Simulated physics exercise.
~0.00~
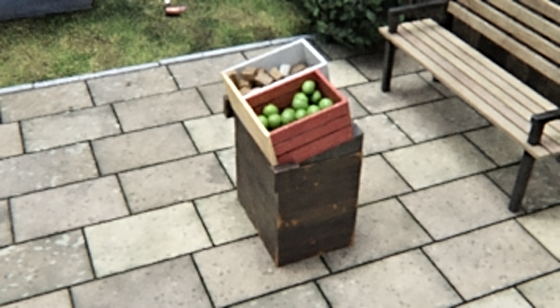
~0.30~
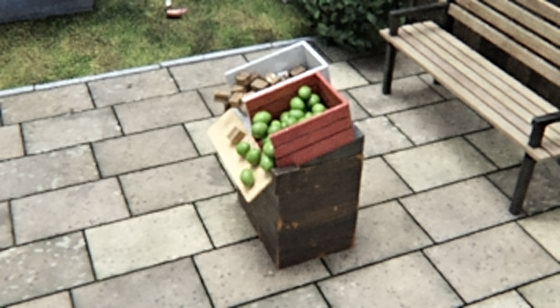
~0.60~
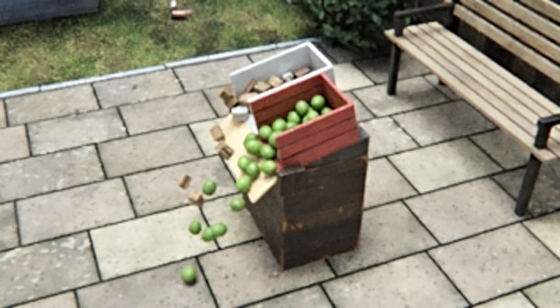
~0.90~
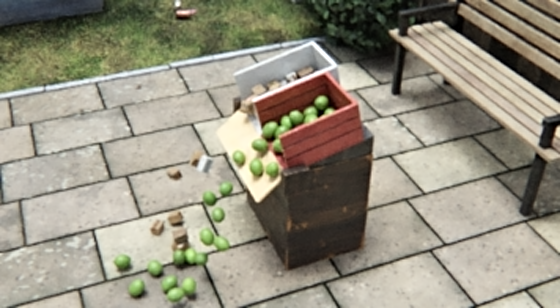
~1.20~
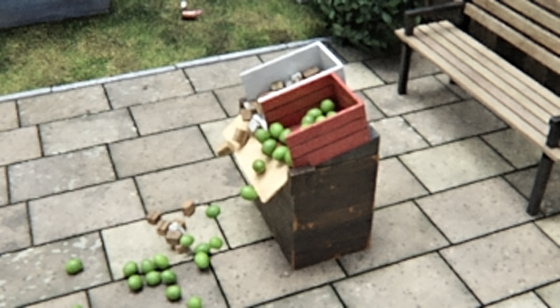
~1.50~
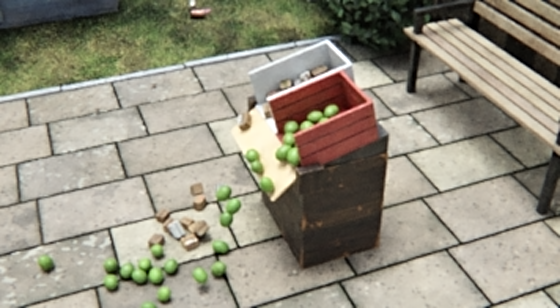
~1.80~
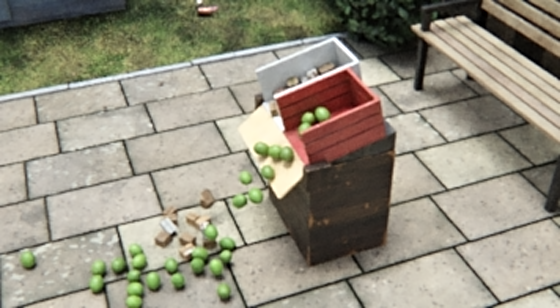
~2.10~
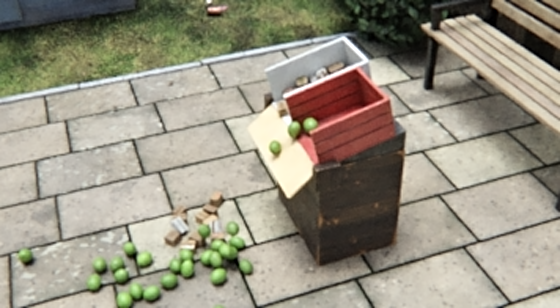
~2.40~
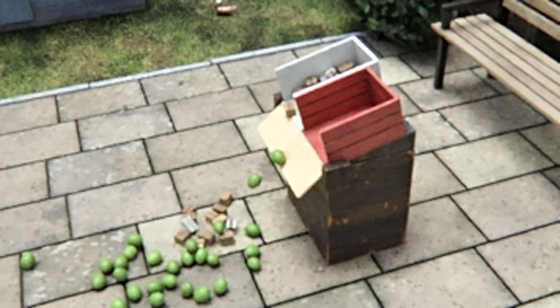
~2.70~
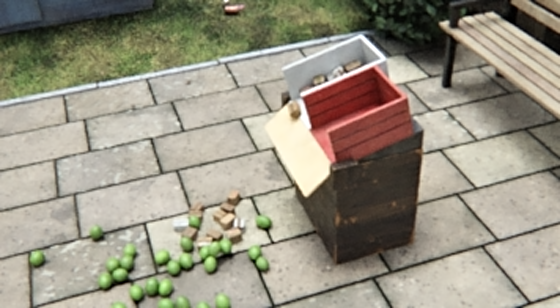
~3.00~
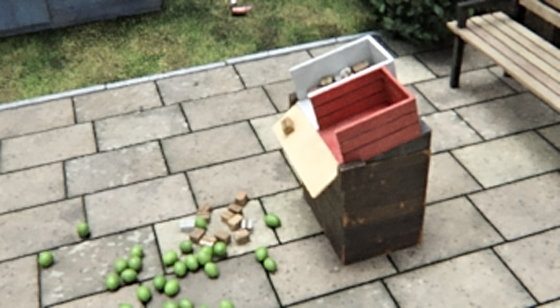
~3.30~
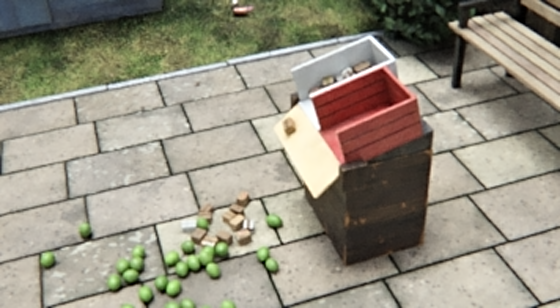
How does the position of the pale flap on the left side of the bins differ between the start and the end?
At the start the flap leans up against the left side of the bins, holding the load in. By the end it has turned over to lie upside down, sloping outward and down to the left.
